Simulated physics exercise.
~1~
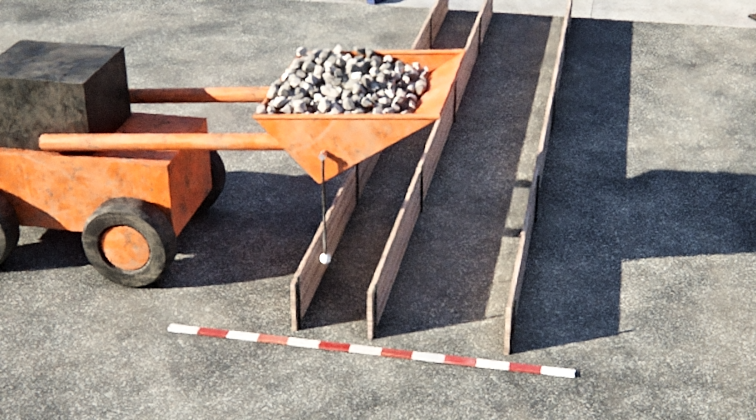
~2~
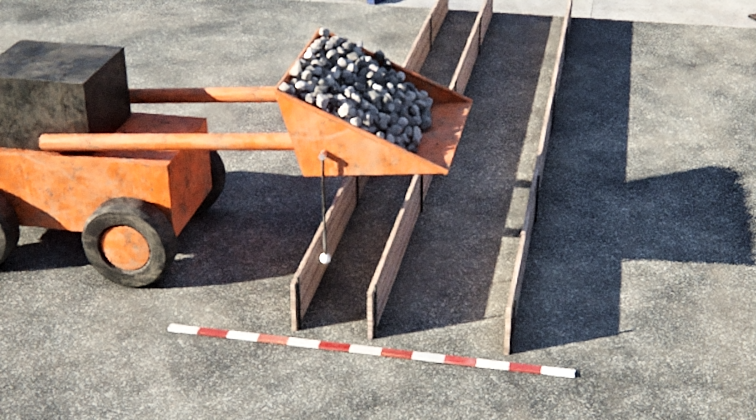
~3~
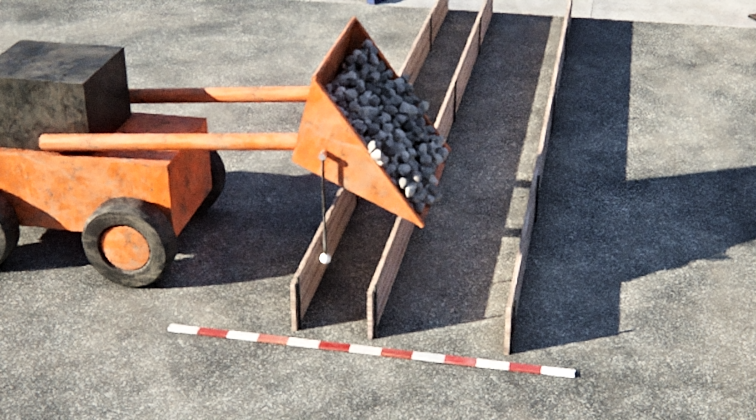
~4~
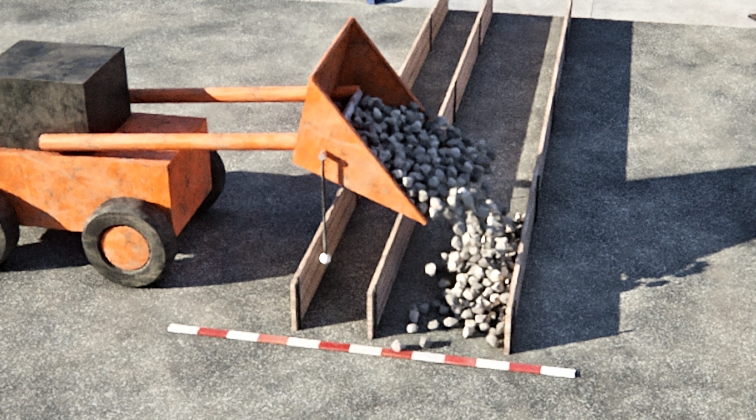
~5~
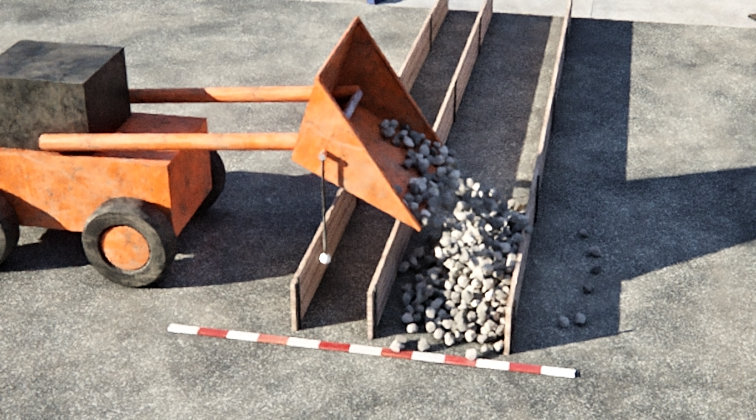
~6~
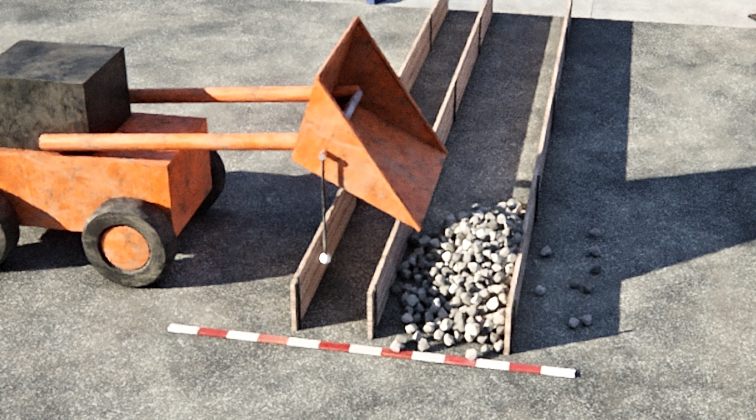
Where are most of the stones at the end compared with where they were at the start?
At the start the stones are heaped in the raised orange bucket. At the end most of them lie lower and farther right, in a pile on the ground between the middle and right boards.
An orange loader tips its bucket and dumps gray stones between two wooden boards.
